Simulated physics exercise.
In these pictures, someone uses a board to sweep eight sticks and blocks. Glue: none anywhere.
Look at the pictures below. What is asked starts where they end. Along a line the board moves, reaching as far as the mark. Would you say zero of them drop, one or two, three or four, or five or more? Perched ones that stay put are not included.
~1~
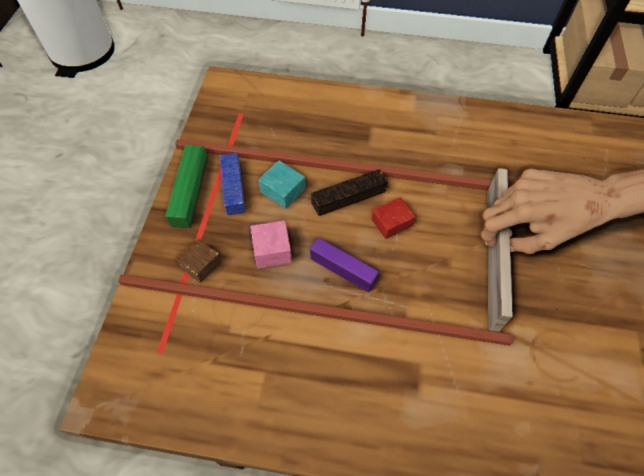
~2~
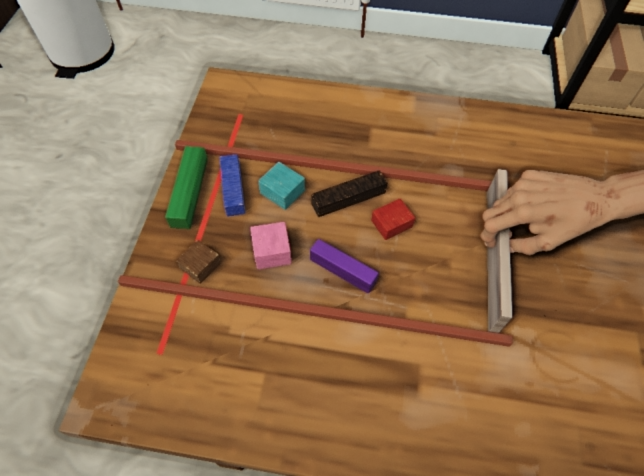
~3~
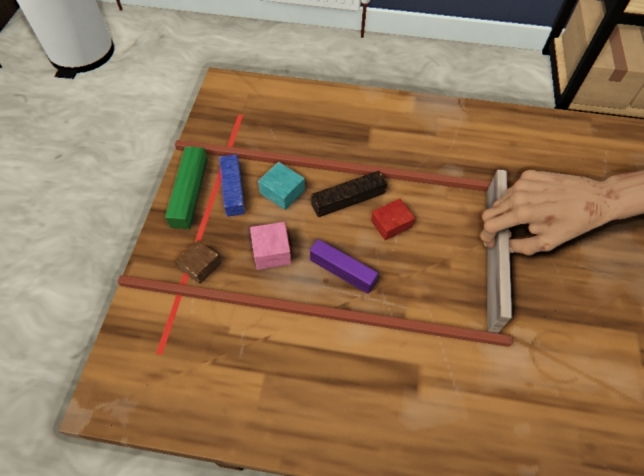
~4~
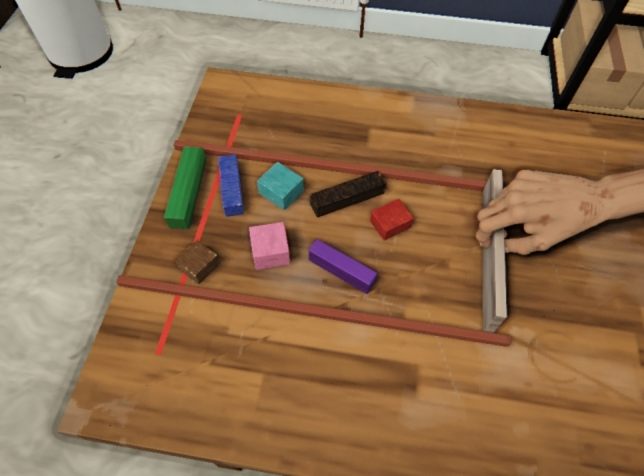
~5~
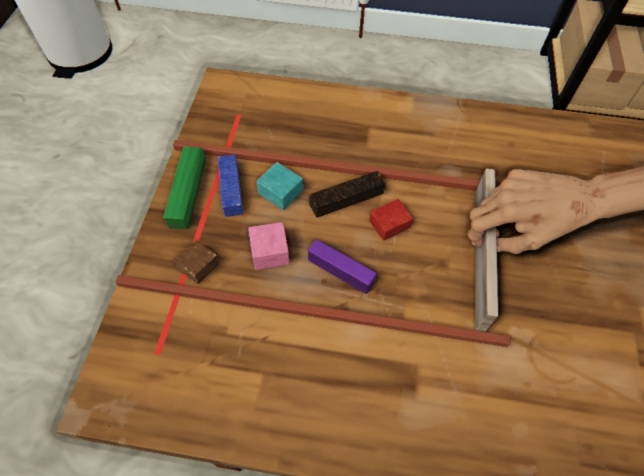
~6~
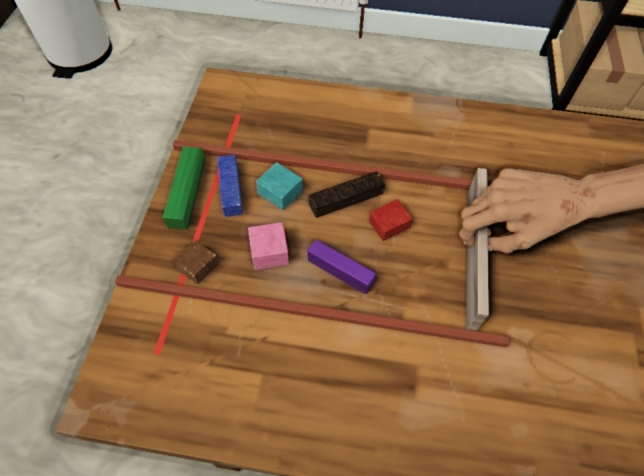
I'd go with three or four.
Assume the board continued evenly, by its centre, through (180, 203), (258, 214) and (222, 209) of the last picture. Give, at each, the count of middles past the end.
Past-the-end tally - position 1: 4, position 2: 0, position 3: 1.
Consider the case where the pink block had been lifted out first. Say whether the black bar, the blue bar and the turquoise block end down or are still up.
Well, the black bar is left in place, the blue bar topples off and the turquoise block is left in place.
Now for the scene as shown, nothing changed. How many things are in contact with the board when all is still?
That would be 3 of them.
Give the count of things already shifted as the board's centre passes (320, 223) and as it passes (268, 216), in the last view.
I count 5 first and 8 after.
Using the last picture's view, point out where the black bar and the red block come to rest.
The black bar at (187, 175), the red block at (187, 198).
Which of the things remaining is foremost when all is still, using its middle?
That's the turquoise block.
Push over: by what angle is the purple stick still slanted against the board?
Around 35 degrees.
Soon after, none off yet; green stick at rest near (185, 187); brown block at rest near (197, 262); blue bar at rest near (230, 185).
Then, none off yet; green stick moved a little near (156, 188); brown block moved about its own width near (156, 262); blue bar moved about its own width near (176, 184).
At rest, the number that fall off is three or four; fallen, blue bar, brown block and green stick.
